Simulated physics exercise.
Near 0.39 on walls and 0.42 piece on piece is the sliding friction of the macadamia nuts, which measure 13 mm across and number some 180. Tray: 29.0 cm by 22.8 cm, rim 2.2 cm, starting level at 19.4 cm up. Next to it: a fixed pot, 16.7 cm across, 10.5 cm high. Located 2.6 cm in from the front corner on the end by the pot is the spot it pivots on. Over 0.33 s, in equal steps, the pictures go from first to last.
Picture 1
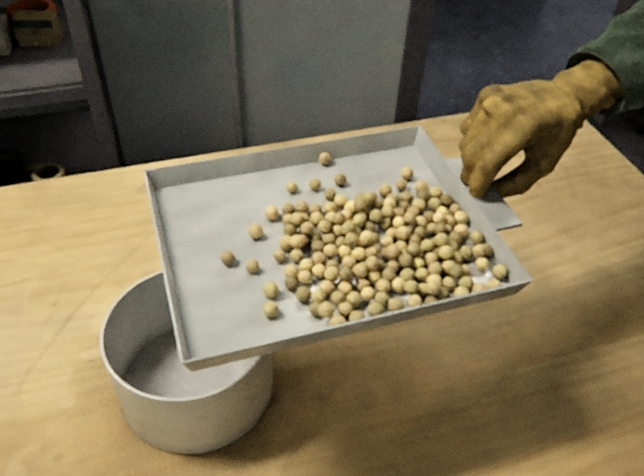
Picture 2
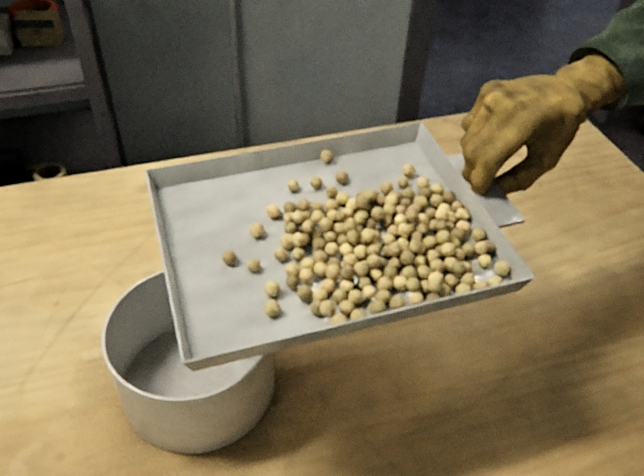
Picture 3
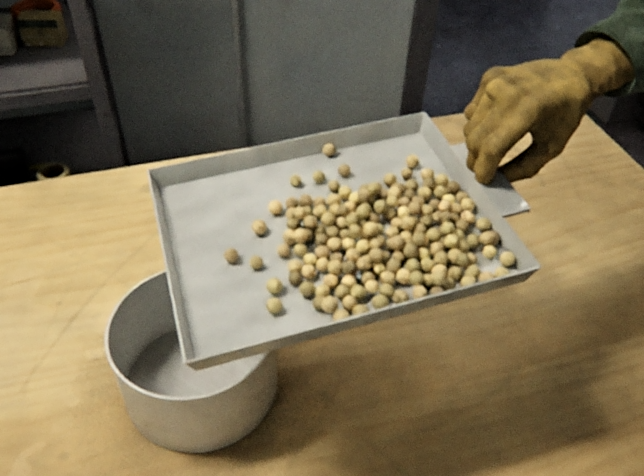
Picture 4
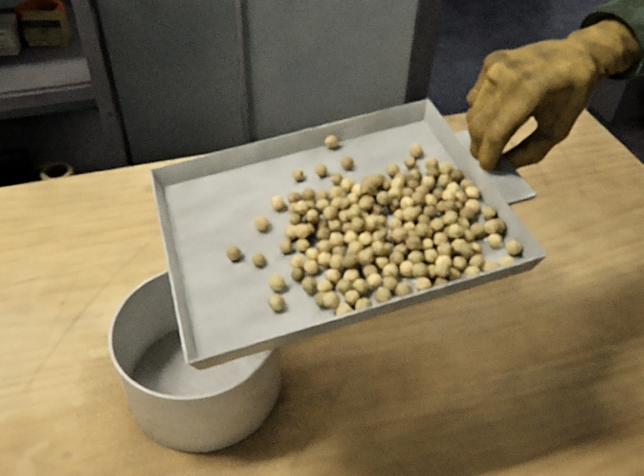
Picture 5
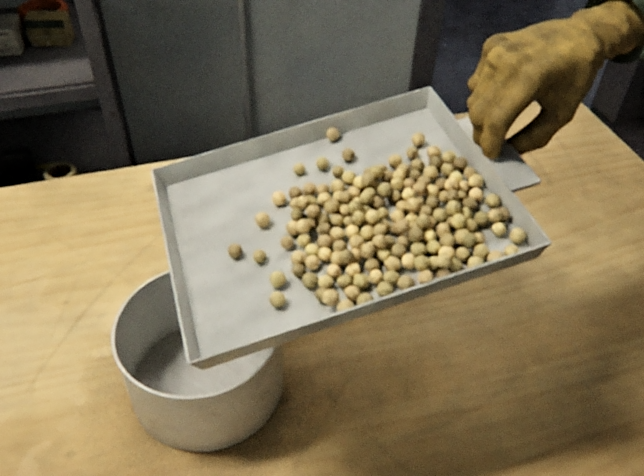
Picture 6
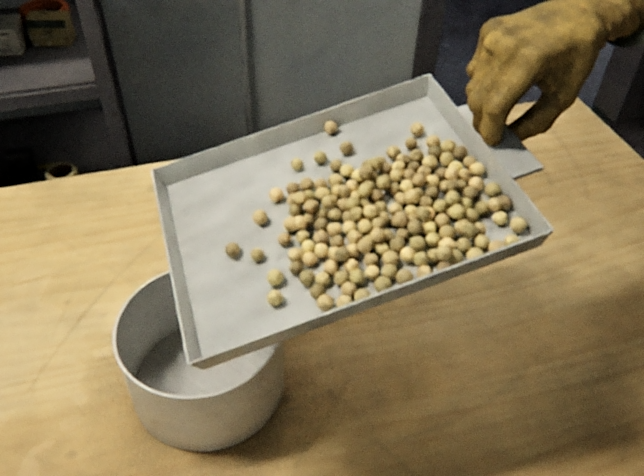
A gloved hand gripped the right end of a gray tray of small round tan balls and gradually raised that end, tilting the tray toward the pot at left while the balls barely shifted.
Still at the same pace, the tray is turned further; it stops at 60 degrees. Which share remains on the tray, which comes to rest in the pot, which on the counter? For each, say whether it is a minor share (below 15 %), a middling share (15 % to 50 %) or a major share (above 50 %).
In the end tray: The main share; pot: A slight amount; counter: A slight amount.
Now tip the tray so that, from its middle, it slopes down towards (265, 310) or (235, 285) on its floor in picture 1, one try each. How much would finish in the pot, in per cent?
Approximately 0 percent, then 0 percent.
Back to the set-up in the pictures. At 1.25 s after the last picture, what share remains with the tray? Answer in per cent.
Load share: Around 95%.
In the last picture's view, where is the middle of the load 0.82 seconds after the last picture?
Approx. (206, 251).
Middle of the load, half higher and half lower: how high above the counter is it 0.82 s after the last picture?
Roughly 24 centimetres, give or take.
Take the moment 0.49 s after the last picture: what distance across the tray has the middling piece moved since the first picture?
I'd say close to 12 centimetres.
Then, 0.49 s after the last picture, tilt 35 degrees; the tray holds 100 %, the pot 0 %.
Then, 0.82 s after the last picture, tilt 50 degrees; the tray holds 95 %, the pot 0 %.
Then, 1.25 s after the last picture, tilt 60 degrees; the tray holds 95 %, the pot 0 %.
In the end, tray 95 %, pot 0 %, counter 5 %.
